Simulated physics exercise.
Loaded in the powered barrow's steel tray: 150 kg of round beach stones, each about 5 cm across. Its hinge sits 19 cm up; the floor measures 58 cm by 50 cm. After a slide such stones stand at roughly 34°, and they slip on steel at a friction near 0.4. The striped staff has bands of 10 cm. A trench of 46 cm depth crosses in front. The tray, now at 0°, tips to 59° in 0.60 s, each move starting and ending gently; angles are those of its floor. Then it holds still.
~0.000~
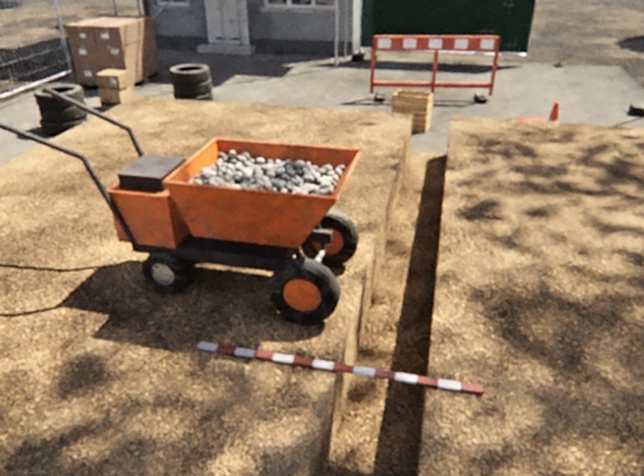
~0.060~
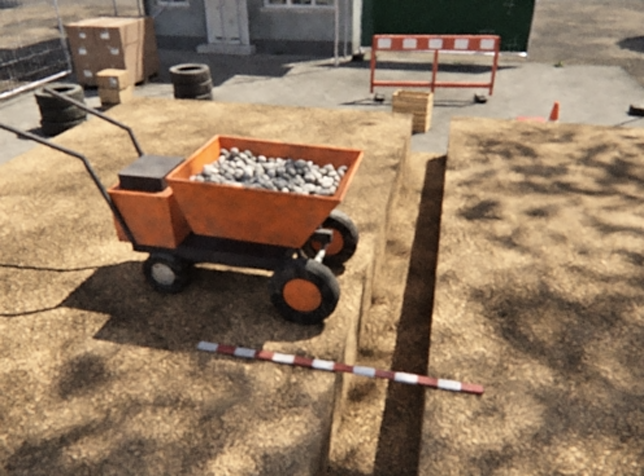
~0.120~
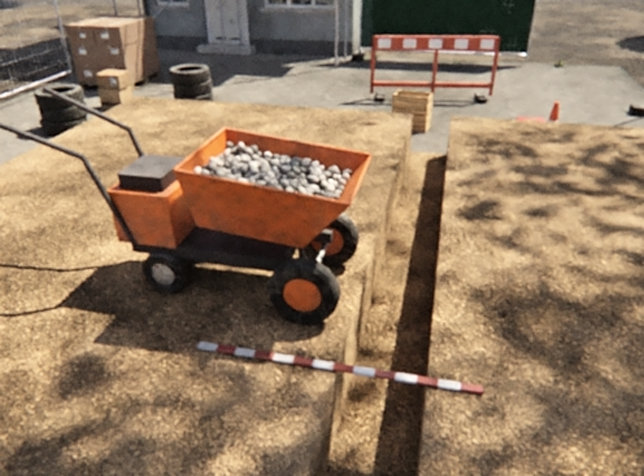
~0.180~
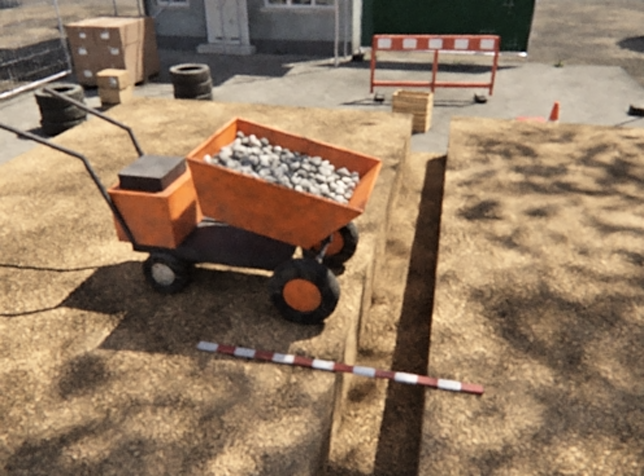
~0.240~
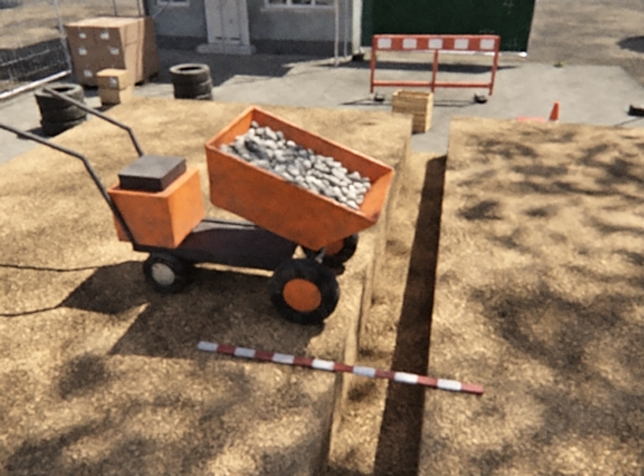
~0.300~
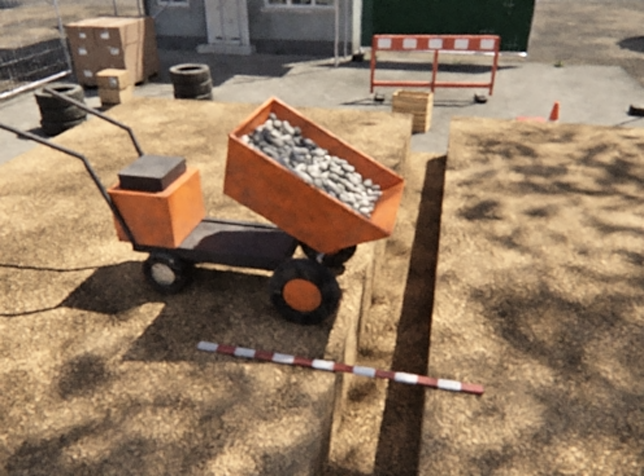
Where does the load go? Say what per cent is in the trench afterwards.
About 16 per cent.
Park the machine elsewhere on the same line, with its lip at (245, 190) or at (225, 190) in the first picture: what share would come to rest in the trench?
Near 65 per cent from the first place, 60 from the second.
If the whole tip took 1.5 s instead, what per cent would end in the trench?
Then about 25 per cent.
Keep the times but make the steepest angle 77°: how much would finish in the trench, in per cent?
In that case some 15 per cent.
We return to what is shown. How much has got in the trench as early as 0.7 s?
About 0 per cent by then.
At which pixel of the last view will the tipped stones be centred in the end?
Their middle is at about (487, 310).
After 0.4 s the floor is at 50°; 100 % in the tray; the foremost stones are at (394, 241).
After 0.7 s the floor is at 59°; 91 % in the tray, 2 % in the trench, 7 % past the trench; the foremost stones are at (470, 278).
After 1.0 s the floor is at 59°; 47 % in the tray, 3 % in the trench, 51 % past the trench; the foremost stones are at (612, 338).
After 3.0 s the floor is at 59°; 28 % in the tray, 16 % in the trench, 56 % past the trench; the foremost stones are past the picture's edge.
